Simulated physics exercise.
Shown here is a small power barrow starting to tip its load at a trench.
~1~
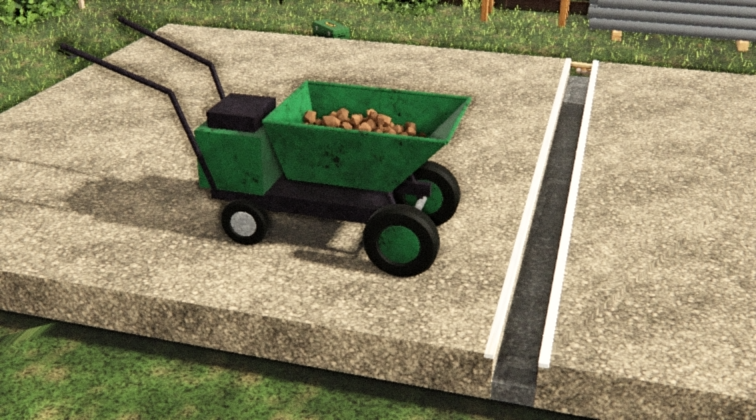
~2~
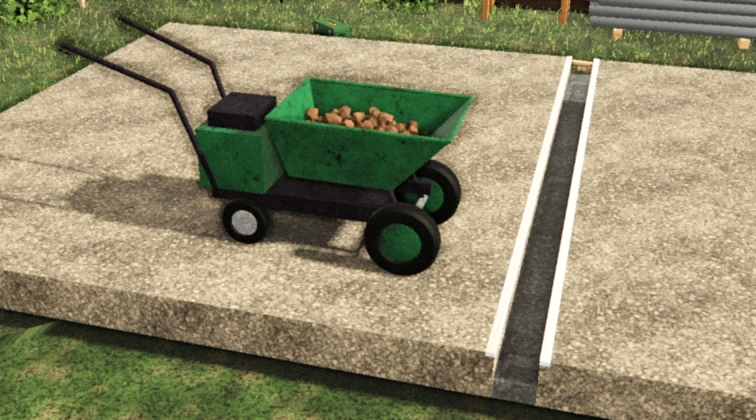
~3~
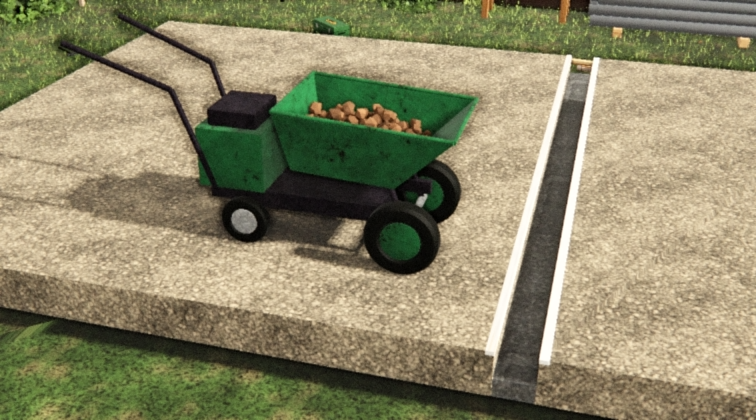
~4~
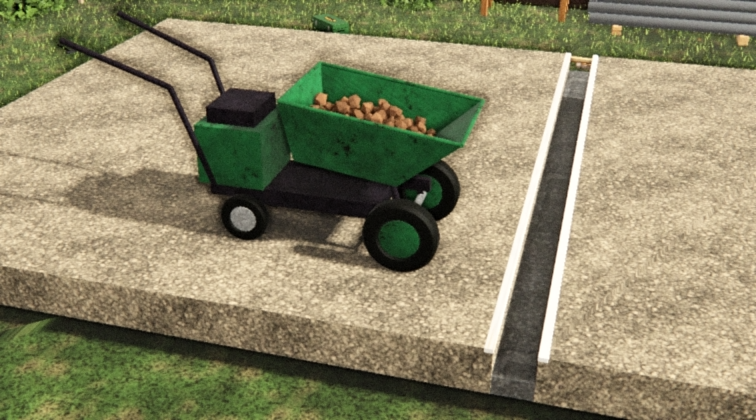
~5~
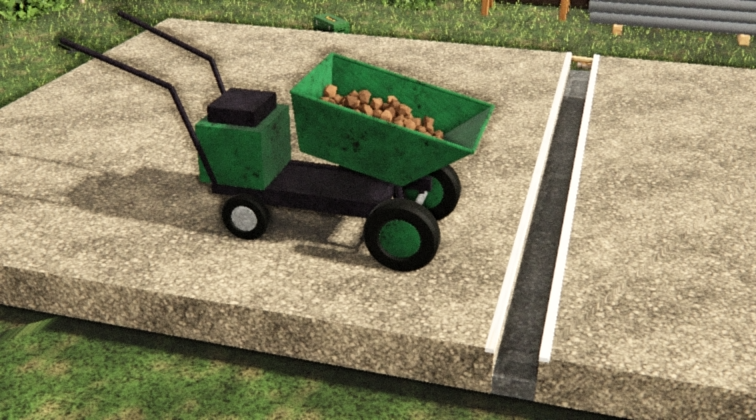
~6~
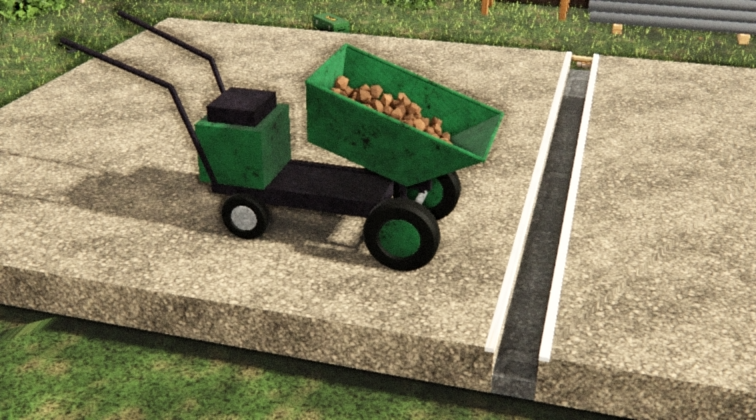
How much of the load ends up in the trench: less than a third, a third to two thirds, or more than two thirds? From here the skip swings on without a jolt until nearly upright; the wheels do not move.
A third to two thirds.
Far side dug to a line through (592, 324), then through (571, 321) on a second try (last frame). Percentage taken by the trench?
The first try comes to close to 100 per cent, the next to 80 per cent.
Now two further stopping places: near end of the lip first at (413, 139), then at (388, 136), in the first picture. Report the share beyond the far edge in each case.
Position 1 near 10 %, position 2 near 0 %.
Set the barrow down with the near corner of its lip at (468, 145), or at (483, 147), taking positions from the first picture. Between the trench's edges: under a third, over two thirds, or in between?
At the first place the answer is less than a third, and at the second it is under a third.
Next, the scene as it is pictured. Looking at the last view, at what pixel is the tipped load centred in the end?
Somewhere close to (563, 258) in the last picture.
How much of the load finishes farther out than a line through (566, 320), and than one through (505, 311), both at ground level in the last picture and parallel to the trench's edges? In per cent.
In order: Near 40 %, then 100 %.
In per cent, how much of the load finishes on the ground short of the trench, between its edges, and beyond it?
Short: 0; between: 50; beyond: 50 per cent.
Soon, skip tipped steeply; all in the skip.
A while on, skip tipped steeply; most in the skip; a small part in or heaped over the trench; a small part beyond it; a stray few falling.
Towards the end, skip tipped right over; a small part in the skip; about half in or heaped over the trench; about half beyond it.
Finally, skip tipped right over; about half in or heaped over the trench; about half beyond it.
